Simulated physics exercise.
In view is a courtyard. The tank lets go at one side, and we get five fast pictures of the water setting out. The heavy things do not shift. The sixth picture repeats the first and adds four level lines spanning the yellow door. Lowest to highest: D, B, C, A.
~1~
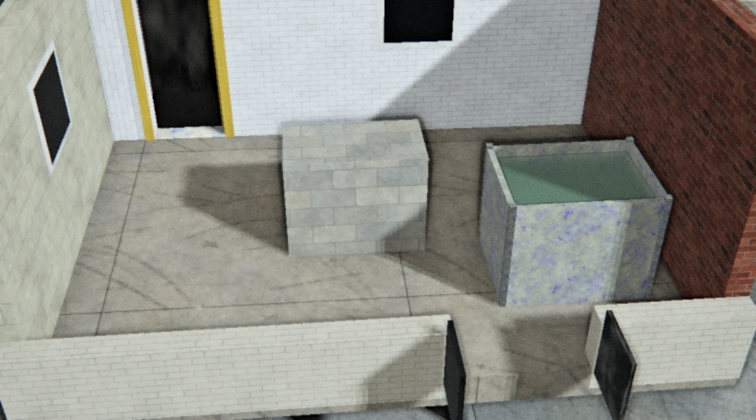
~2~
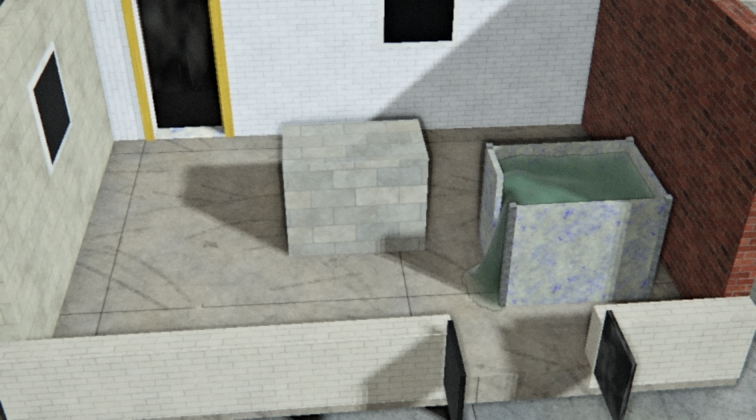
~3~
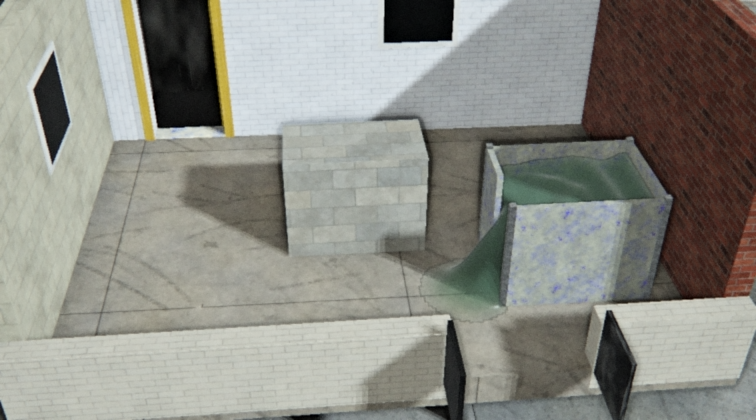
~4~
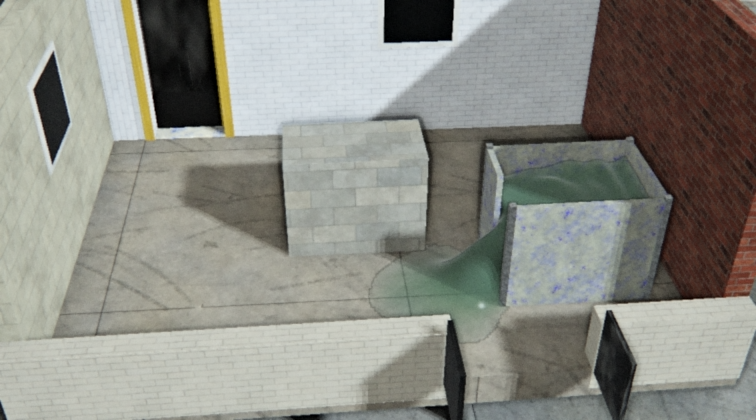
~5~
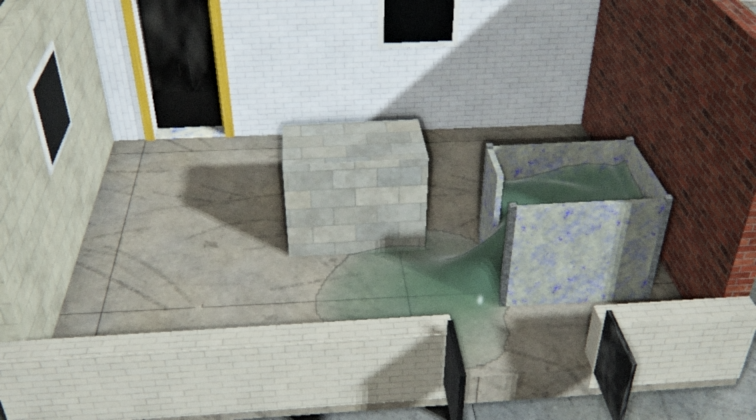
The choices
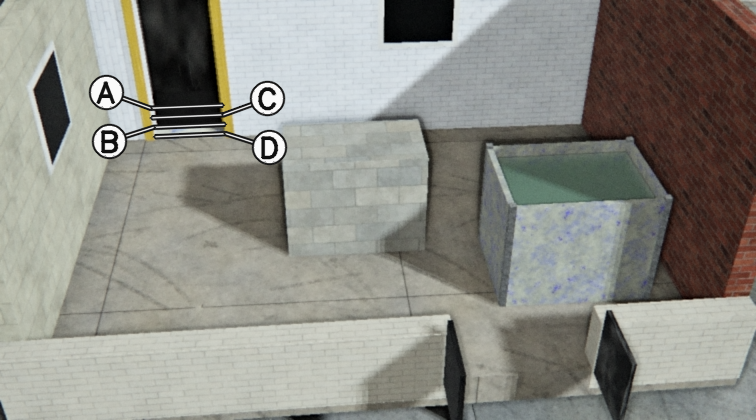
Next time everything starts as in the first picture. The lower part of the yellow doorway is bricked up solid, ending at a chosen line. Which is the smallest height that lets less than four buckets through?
B.
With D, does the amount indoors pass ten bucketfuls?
Yes, it does.
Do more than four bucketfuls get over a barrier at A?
No, that is safe.
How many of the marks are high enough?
Three.
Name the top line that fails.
That is line D.
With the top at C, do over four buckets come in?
No.
On the marked copy, A at (186, 106); B at (189, 125); C at (187, 116); D at (190, 135); from the bottom up D, B, C, A.
Choosing A, nothing gets over.
Choosing B, a splash gets over, under a bucket.
Choosing C, nothing gets over.
Choosing D, dozens of bucketfuls pour in.
